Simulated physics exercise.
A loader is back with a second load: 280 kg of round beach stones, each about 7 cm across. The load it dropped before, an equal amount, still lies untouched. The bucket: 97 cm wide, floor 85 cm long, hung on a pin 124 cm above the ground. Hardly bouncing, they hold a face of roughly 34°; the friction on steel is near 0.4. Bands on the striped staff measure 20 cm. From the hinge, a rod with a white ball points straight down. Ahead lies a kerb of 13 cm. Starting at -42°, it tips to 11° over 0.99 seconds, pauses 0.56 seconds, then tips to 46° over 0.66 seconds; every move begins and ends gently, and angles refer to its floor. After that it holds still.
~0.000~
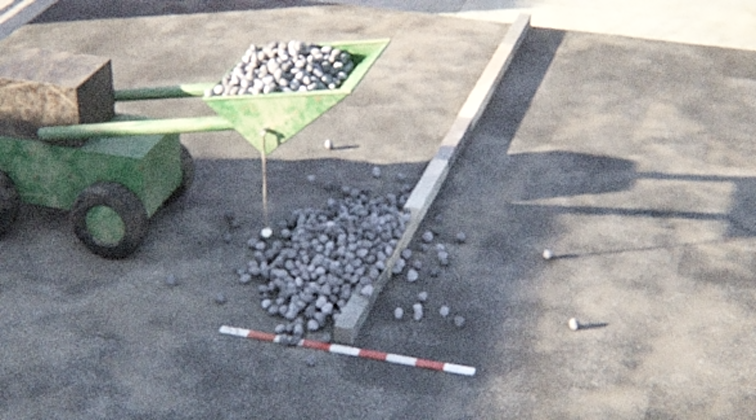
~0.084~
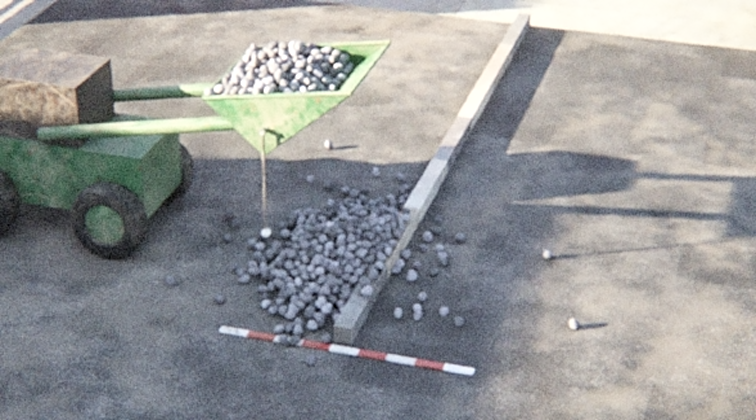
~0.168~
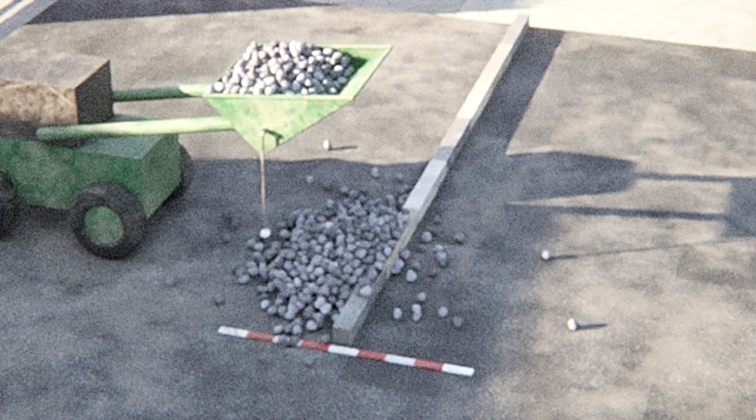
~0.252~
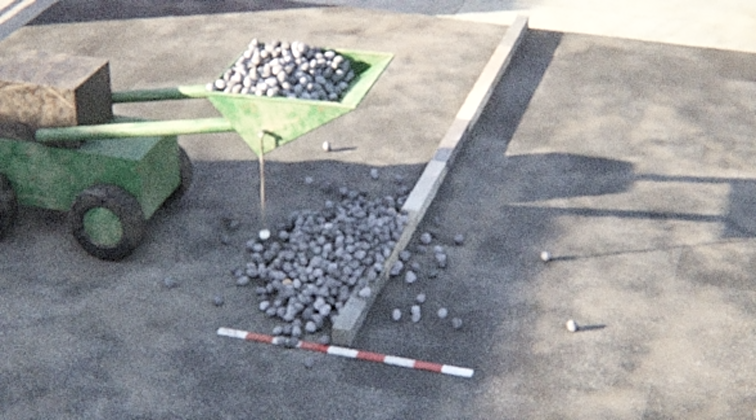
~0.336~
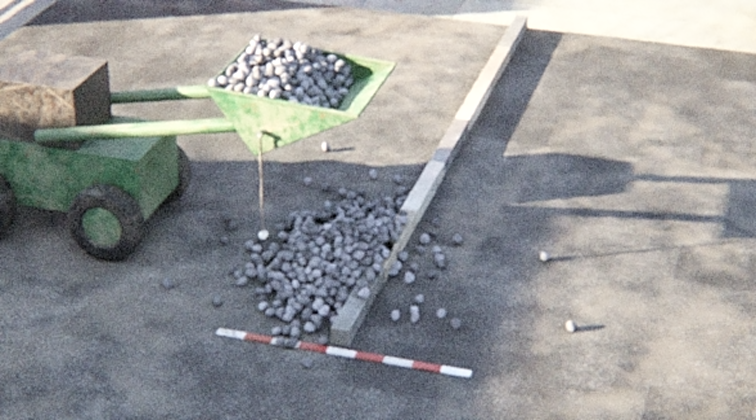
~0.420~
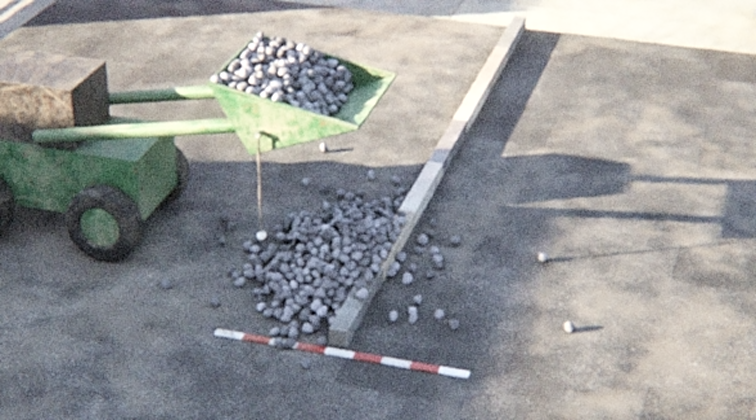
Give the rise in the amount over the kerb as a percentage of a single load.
77 %.
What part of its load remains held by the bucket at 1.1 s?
Near 100 per cent of the load is held.
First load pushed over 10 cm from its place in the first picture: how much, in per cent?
Roughly 5 % of them.
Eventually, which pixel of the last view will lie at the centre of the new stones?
Their middle rests near (419, 264).
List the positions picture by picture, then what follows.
In the first picture, the bucket is at -42°, its lip at (351, 92); the top of the load is at (300, 54). The earlier load is highest near (366, 231), 23 cm above ground level, 96 % on this side of the kerb, 4 % over the kerb.
In the second picture, the bucket is at -41°, its lip at (352, 93); the top of the load is at (288, 53); the stones move at 0.1 m/s on average.
In the third picture, the bucket is at -38°, its lip at (353, 99); the top of the load is at (289, 54); the stones move at 0.2 m/s on average.
The fourth picture shows lip at (356, 107), floor tilted -33°, highest stones at (284, 51); the stones move at 0.2 m/s on average.
In the fifth picture, the bucket is at -28°, its lip at (358, 117); the top of the load is at (282, 49); the stones move at 0.3 m/s on average.
In the sixth picture, the bucket is at -21°, its lip at (358, 128); the top of the load is at (264, 46); the stones move at 0.3 m/s on average.
After 0.7 s the floor is at 3°; in per cent of one load, 100 in the bucket, 96 on this side of the kerb, 4 over the kerb; the foremost stones are at (466, 293).
After 1.1 s the floor is at 11°; in per cent of one load, 100 in the bucket, 97 on this side of the kerb, 4 over the kerb; the foremost stones are at (466, 293).
After 2.7 s the floor is at 46°; in per cent of one load, 0 in the bucket, 127 on this side of the kerb, 73 over the kerb; the foremost stones are at (557, 263).
After 5.1 s the floor is at 46°; in per cent of one load, 0 in the bucket, 119 on this side of the kerb, 81 over the kerb; the foremost stones are at (565, 272). Net gain over the kerb, 77.
